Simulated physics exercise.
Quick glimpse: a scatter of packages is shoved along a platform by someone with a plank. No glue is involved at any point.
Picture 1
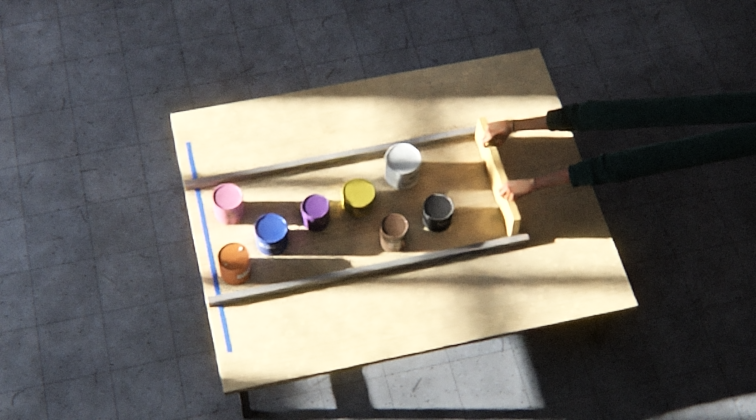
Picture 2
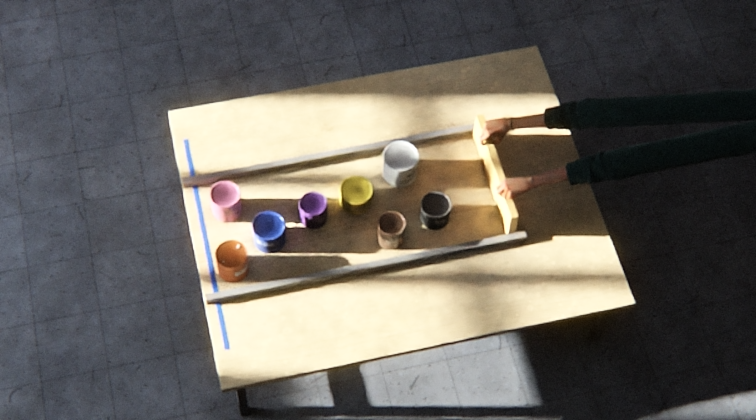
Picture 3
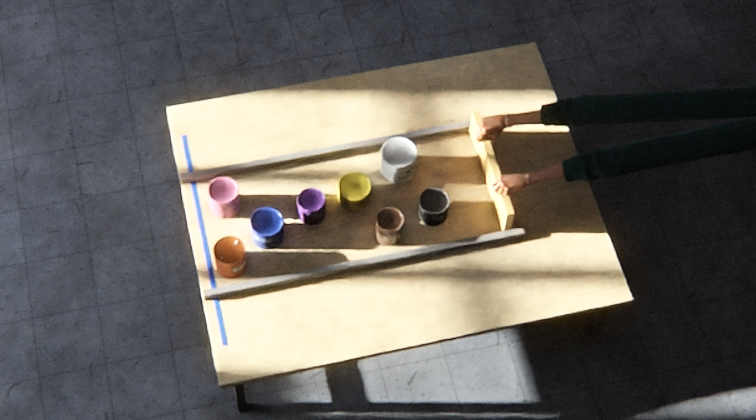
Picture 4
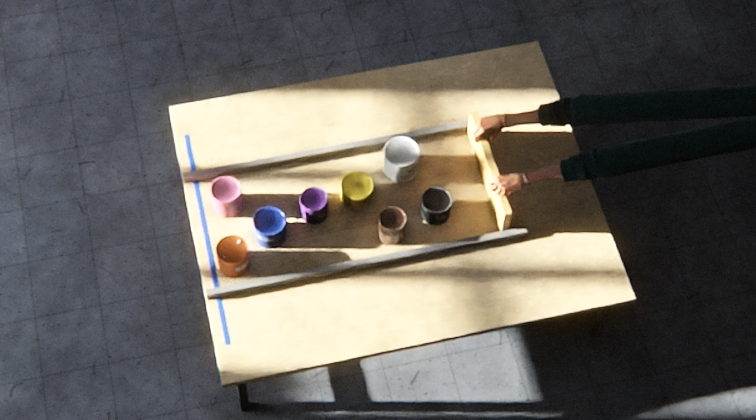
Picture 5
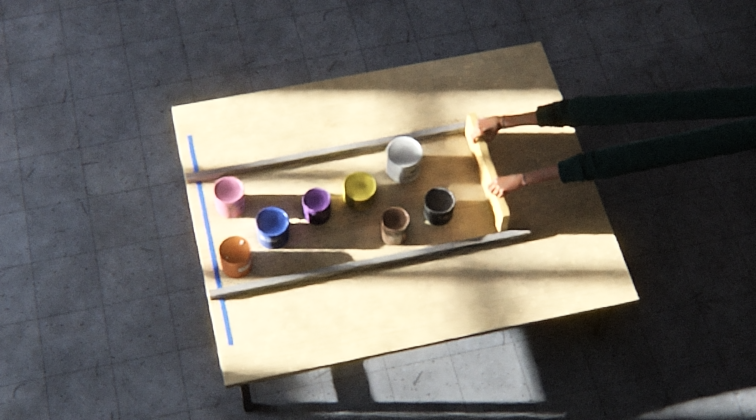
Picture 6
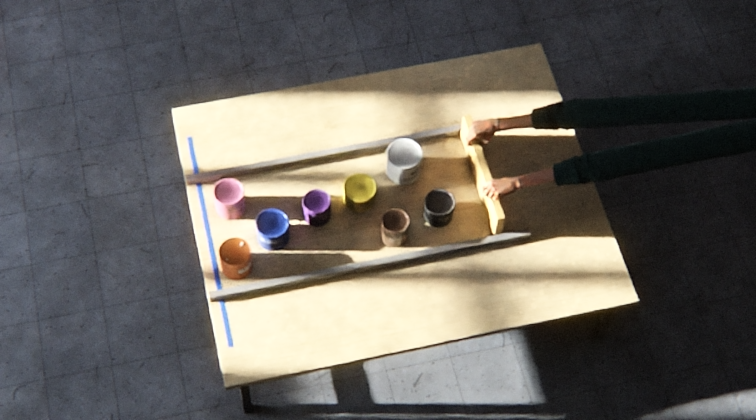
Eight colored cans stay nearly still on a table as two hands inch a plank left.
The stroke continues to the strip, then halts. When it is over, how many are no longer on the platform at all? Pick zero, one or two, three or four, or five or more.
The answer is five or more.
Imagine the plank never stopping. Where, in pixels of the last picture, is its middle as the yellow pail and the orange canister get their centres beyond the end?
Around (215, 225) first and around (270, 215) second.
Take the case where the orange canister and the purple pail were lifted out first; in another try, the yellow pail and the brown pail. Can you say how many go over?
I'd say 6 the first time and 6 the second time.
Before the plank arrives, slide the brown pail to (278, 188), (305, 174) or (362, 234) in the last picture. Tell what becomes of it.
It topples off, then topples off, then topples off.
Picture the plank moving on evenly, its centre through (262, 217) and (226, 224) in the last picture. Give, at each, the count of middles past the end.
Counted: 1, then 4.
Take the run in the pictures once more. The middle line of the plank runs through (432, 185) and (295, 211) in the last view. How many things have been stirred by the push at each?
First 1, after that 7.
Early on, none off yet; orange canister at rest near (236, 259); pink pail at rest near (230, 200); blue pail at rest near (273, 230).
A while later, none off yet; orange canister at rest near (236, 259); pink pail at rest near (230, 200); blue pail travelled a little near (265, 235).
Further along, none off yet; orange canister travelled about its own width near (197, 277); pink pail travelled about its own width near (211, 205); blue pail travelled well along near (226, 260).
Finally, the number that fall off is five or more; lost, black pail, white pail, brown pail, yellow pail, purple pail, blue pail, pink pail and orange canister.
